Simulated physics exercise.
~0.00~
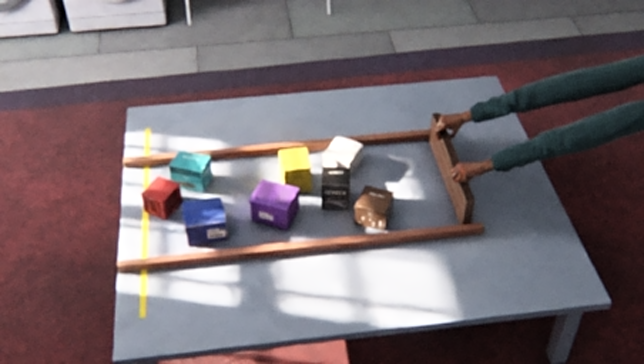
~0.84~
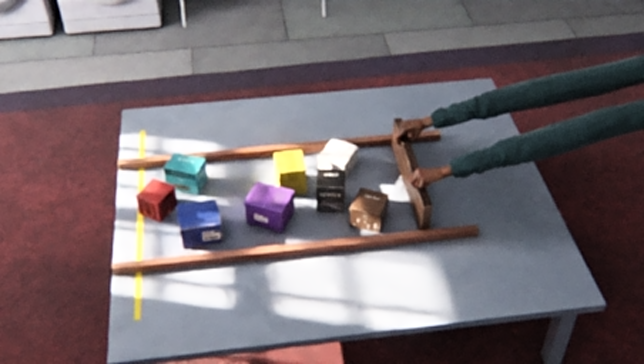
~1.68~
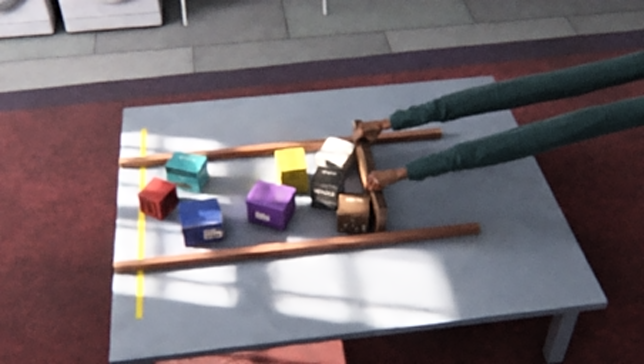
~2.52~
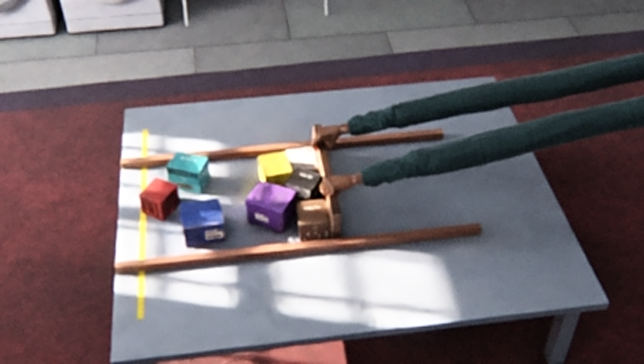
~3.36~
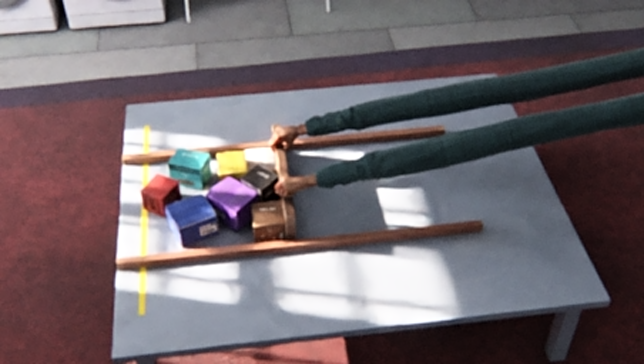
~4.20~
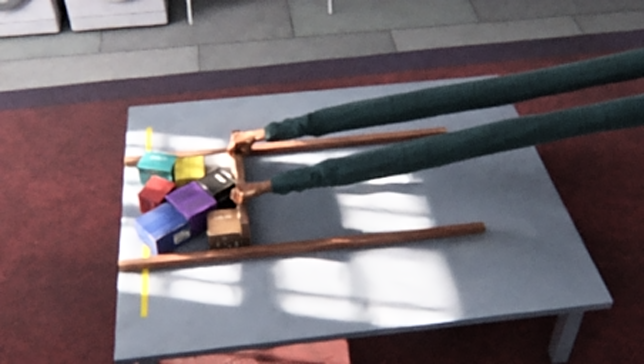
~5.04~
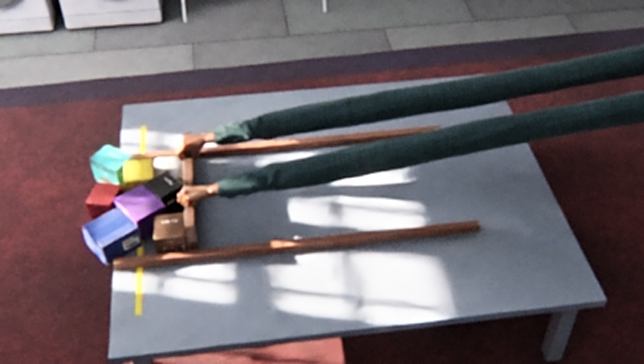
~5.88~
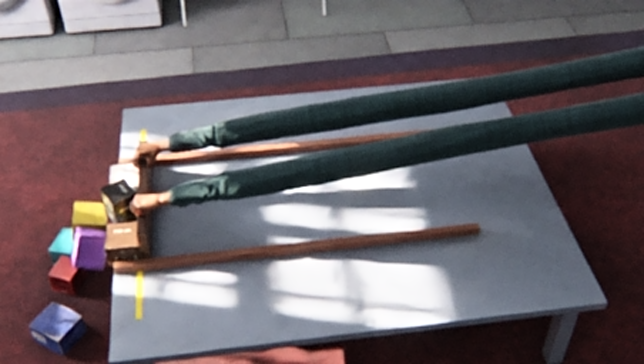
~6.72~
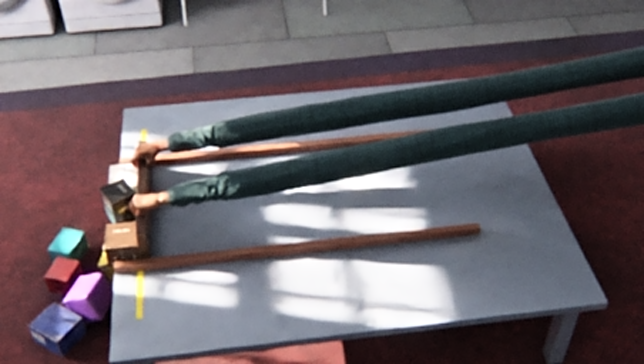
Two green-sleeved arms slid a wooden plank left between two rails on a table, sweeping a cluster of colorful boxes past the yellow tape until five tumbled off the edge, while the brown, black and white ones stayed up against the plank.
